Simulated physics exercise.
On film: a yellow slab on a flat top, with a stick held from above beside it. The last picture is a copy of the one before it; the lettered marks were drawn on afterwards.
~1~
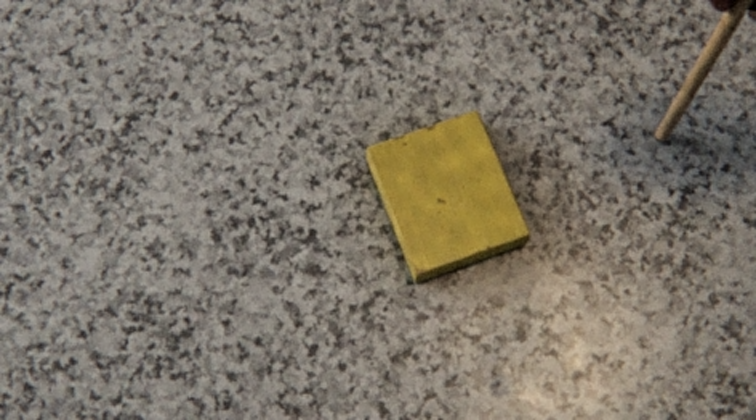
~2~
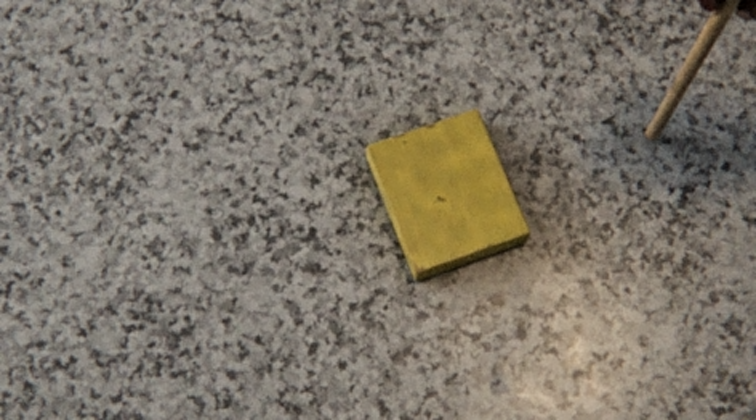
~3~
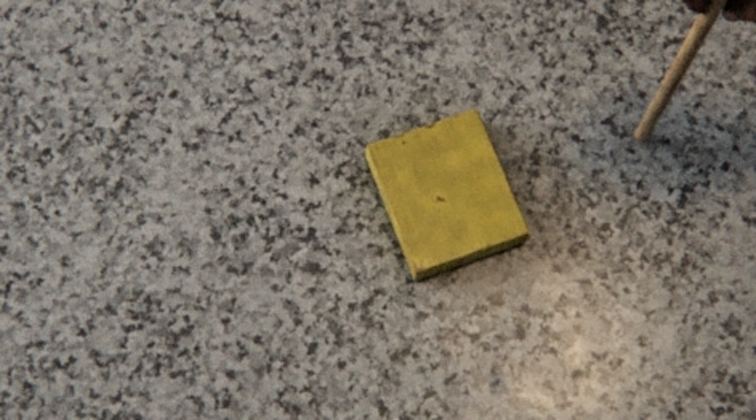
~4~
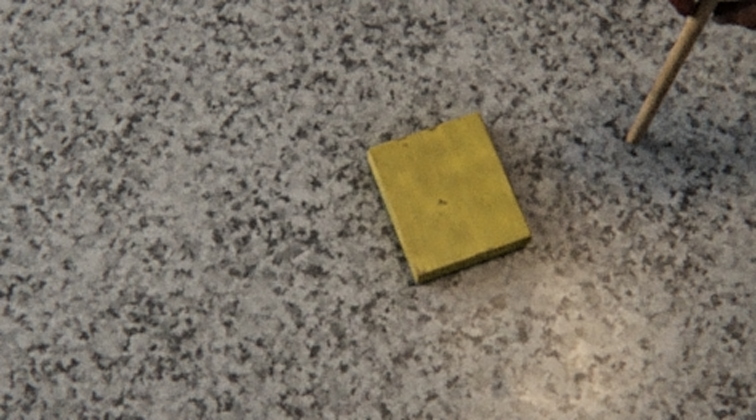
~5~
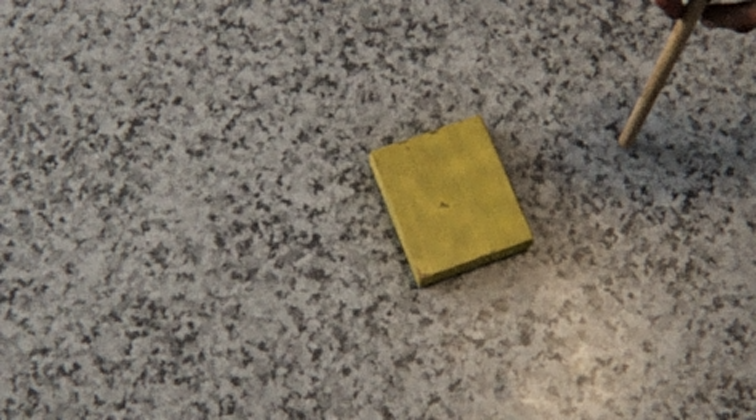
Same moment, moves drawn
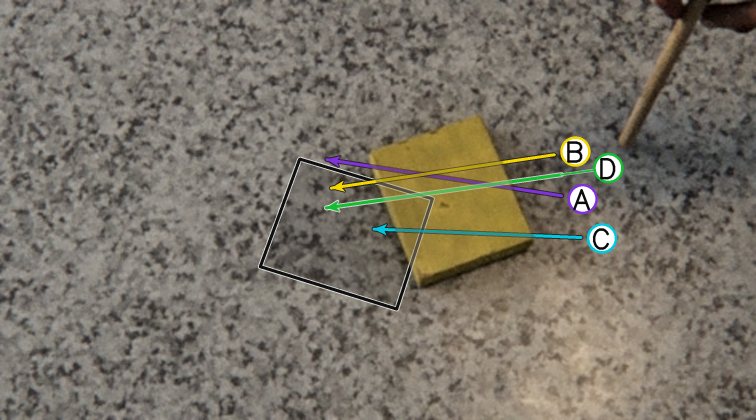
Yellow slab lying still on a speckled grey surface while a hand-held wooden stick at upper right moves slightly left.
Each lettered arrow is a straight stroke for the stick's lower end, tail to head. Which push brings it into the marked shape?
Stroke A.
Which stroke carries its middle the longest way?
Stroke D.
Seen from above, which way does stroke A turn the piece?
On that stroke, anticlockwise.
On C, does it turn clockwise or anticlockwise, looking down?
Clockwise.
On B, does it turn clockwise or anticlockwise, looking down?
Anticlockwise.
On the marked copy, A from (562, 196) to (327, 160); B from (555, 155) to (331, 188); C from (581, 238) to (374, 229); D from (562, 175) to (326, 208).
Following A. Soon after the start, foot of the stick (476, 184), piece (416, 199).
Later, foot of the stick (392, 171), piece (359, 215).
In the end, foot of the stick (327, 160), piece (348, 223); it fills the outline.
As for the rest, B leaves the piece out of the outline, at (366, 247); C leaves the piece out of the outline, at (344, 155); D leaves the piece out of the outline, at (304, 261).
